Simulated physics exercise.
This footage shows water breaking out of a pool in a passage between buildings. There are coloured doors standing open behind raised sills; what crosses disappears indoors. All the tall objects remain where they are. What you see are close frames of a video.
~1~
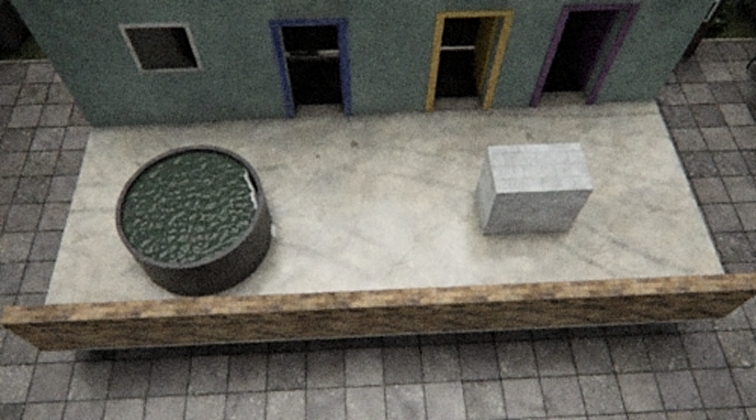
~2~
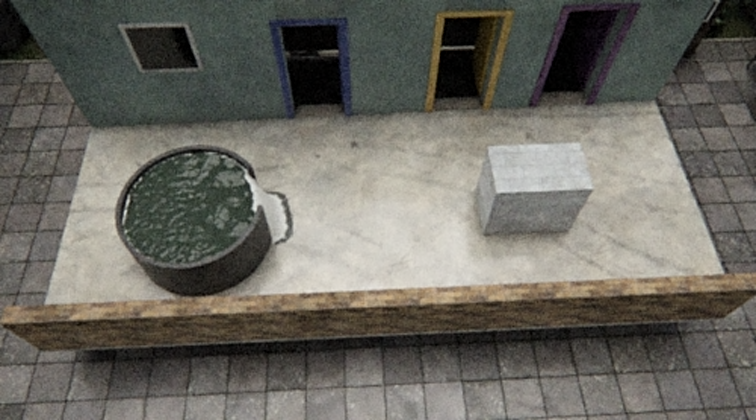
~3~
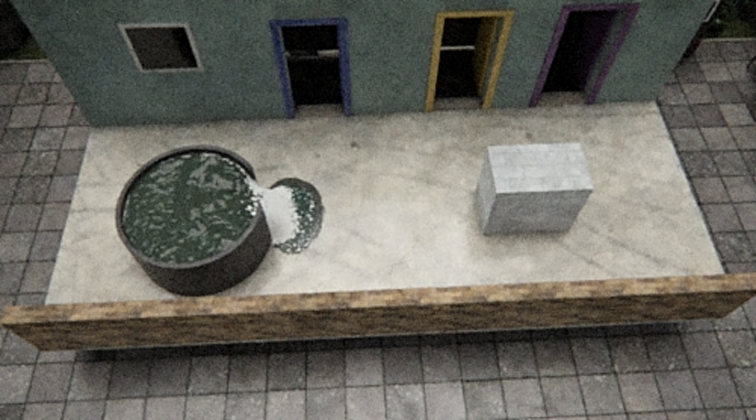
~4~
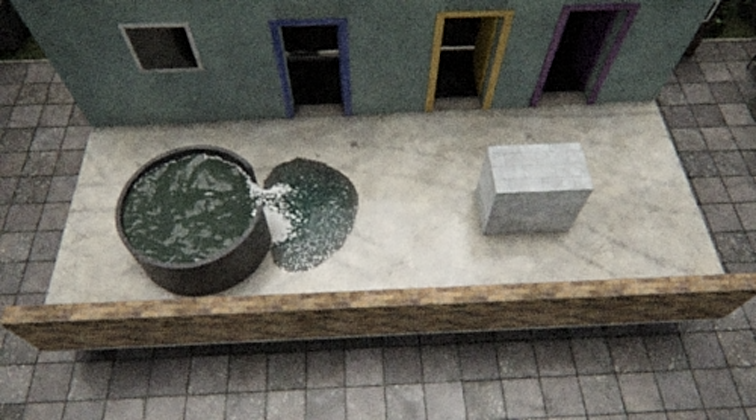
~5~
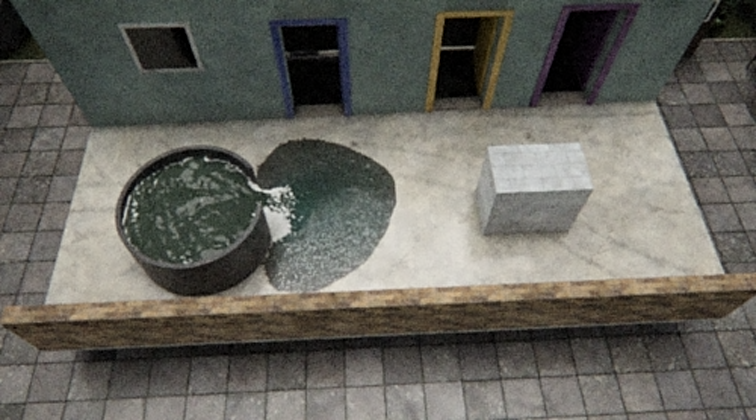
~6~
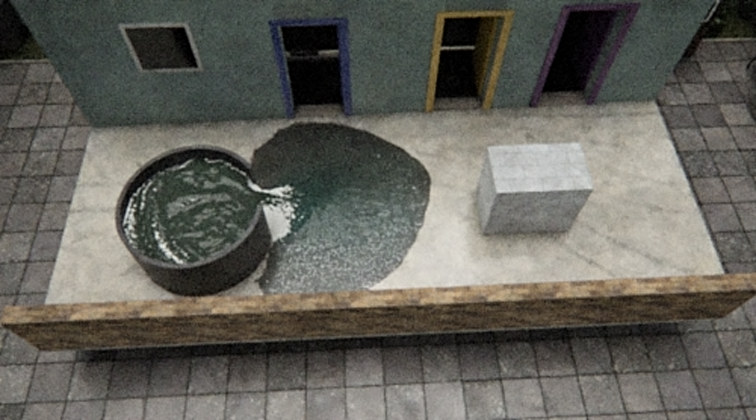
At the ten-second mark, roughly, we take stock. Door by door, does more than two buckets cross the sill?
The yellow door will receive over two buckets; the purple door will receive two buckets or fewer; the blue door will receive over two buckets.
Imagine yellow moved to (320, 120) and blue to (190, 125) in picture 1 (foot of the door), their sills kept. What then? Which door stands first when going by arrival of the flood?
That would be the yellow one.
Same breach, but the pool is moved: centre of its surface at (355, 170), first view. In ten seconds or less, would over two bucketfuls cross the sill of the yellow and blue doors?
As far as I can tell, the yellow one tops the mark while the blue one remains below the mark.
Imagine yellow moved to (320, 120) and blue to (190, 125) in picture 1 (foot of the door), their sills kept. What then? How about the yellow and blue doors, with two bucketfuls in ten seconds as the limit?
Note: Yellow overshoots; blue falls short.
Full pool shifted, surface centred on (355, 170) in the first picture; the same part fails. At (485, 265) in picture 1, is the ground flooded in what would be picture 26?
That spot ends up drenched.
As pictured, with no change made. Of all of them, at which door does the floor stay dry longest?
It's the purple door.
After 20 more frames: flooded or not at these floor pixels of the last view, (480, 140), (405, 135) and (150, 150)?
First spot inundated, second inundated, third not wet.
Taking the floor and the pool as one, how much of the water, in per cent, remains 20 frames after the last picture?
I'd say around 90 per cent.
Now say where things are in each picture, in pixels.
The first frame shows still water in the round tank at (191, 206).
In the second frame, the front is at (283, 238), out from the gap at (264, 209).
In the third frame, water pours out at (264, 210) and has run to (314, 194).
In the fourth frame, the front is at (351, 192), out from the gap at (264, 210).
In the fifth frame, the front is at (388, 178), out from the gap at (264, 210).
In the sixth frame, the front is at (424, 177), out from the gap at (264, 210).
A moment on, water covers 40 % of the floor; the yellow door wet at the sill, nothing in, the purple door not reached, the blue door under two buckets in.
Next, water covers 55 % of the floor; the yellow door under two buckets in, the purple door wet at the sill, nothing in, the blue door over two buckets in.
Then, water covers 65 % of the floor; the yellow door over two buckets in, the purple door under two buckets in, the blue door over two buckets in.
Later, water covers 75 % of the floor; the yellow door over two buckets in, the purple door under two buckets in, the blue door far over two buckets in.
In the end, water covers 85 % of the floor; the yellow door over two buckets in, the purple door under two buckets in, the blue door far over two buckets in.
